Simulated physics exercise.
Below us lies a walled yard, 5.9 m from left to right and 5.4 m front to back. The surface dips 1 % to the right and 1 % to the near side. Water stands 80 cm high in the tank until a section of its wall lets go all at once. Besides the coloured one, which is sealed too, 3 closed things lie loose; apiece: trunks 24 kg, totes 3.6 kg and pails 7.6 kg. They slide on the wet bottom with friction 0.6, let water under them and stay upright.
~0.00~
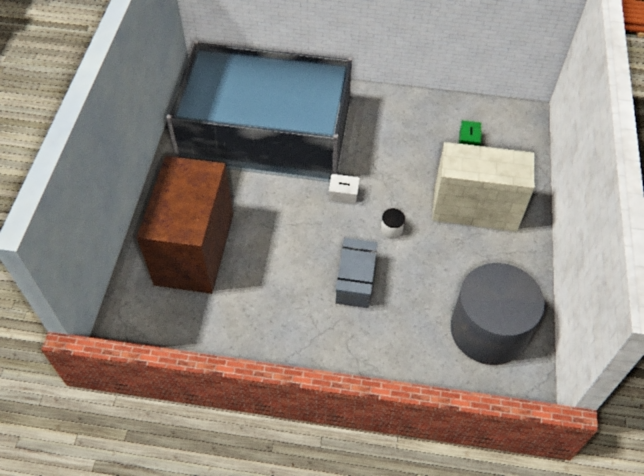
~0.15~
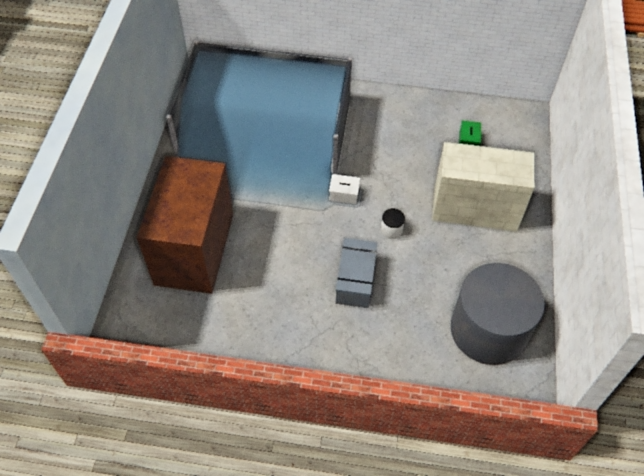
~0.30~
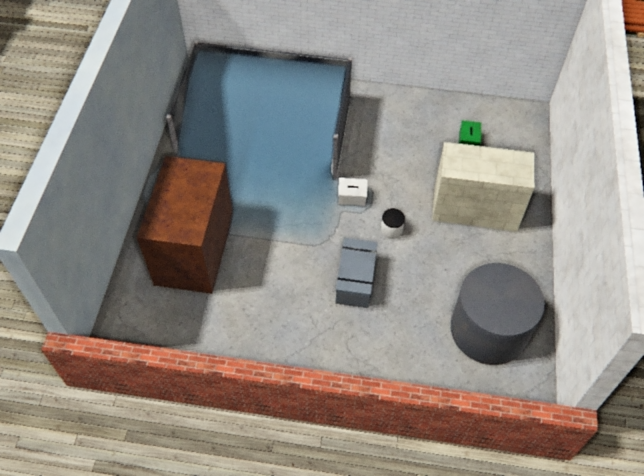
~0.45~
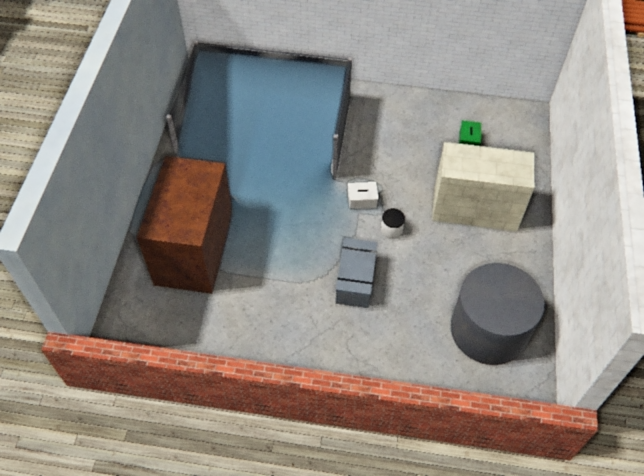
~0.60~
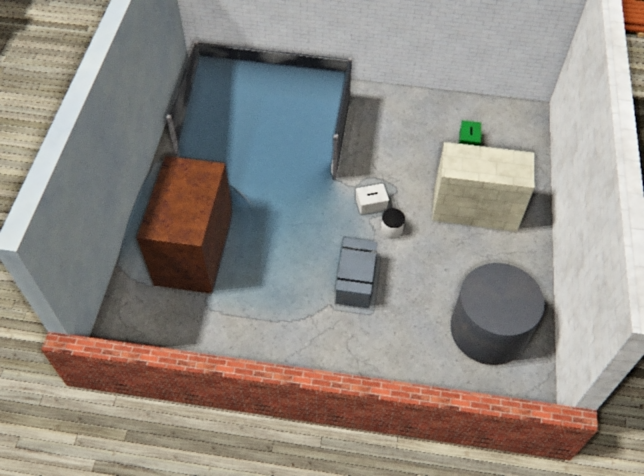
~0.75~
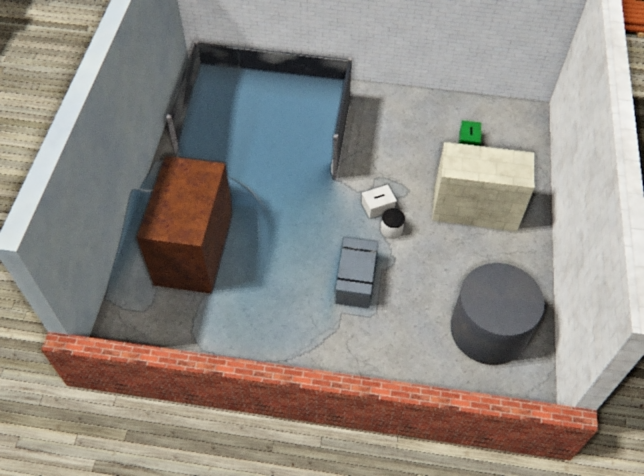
Blue water pours from an open-fronted tank at the back left of a walled yard, seen from high above by a still camera. A rust-brown block stands at left, a grey-blue block and small black-and-white pail near the middle, a cream block, green tote and dark grey cylinder at right. The water spreads forward around the brown block, nudging the white tote rightward while everything else stays put.
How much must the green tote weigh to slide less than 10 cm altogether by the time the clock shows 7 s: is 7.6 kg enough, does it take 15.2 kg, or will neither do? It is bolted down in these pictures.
Verdict: Only the higher weight holds it.
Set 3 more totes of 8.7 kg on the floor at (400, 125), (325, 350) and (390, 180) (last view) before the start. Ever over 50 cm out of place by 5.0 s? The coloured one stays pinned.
In turn: Less, past it, under.
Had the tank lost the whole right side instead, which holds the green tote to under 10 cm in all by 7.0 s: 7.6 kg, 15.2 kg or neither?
In that case neither load is enough.
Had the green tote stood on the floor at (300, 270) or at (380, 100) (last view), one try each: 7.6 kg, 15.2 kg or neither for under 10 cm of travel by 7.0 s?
In turn: Neither holds; it takes the larger.
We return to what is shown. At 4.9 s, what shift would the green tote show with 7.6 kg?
About 0 cm.
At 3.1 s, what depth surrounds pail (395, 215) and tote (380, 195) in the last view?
About 4 and 3 cm.
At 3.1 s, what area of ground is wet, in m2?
Roughly 22 m2.
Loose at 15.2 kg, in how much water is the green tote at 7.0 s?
About 8 cm.
After 1.4 s the green tote would be 0 cm from its start with 7.6 kg and 0 cm from its start with 15.2 kg; 0 cm of water round it then.
After 3.1 s the green tote would be 0 cm from its start with 7.6 kg and 0 cm from its start with 15.2 kg; 0 cm of water round it then.
After 4.9 s the green tote would be 0 cm from its start with 7.6 kg and 0 cm from its start with 15.2 kg; 2 cm of water round it then.
After 7.0 s the green tote would be 75 cm from its start with 7.6 kg and 0 cm from its start with 15.2 kg; 8 cm of water round it then.
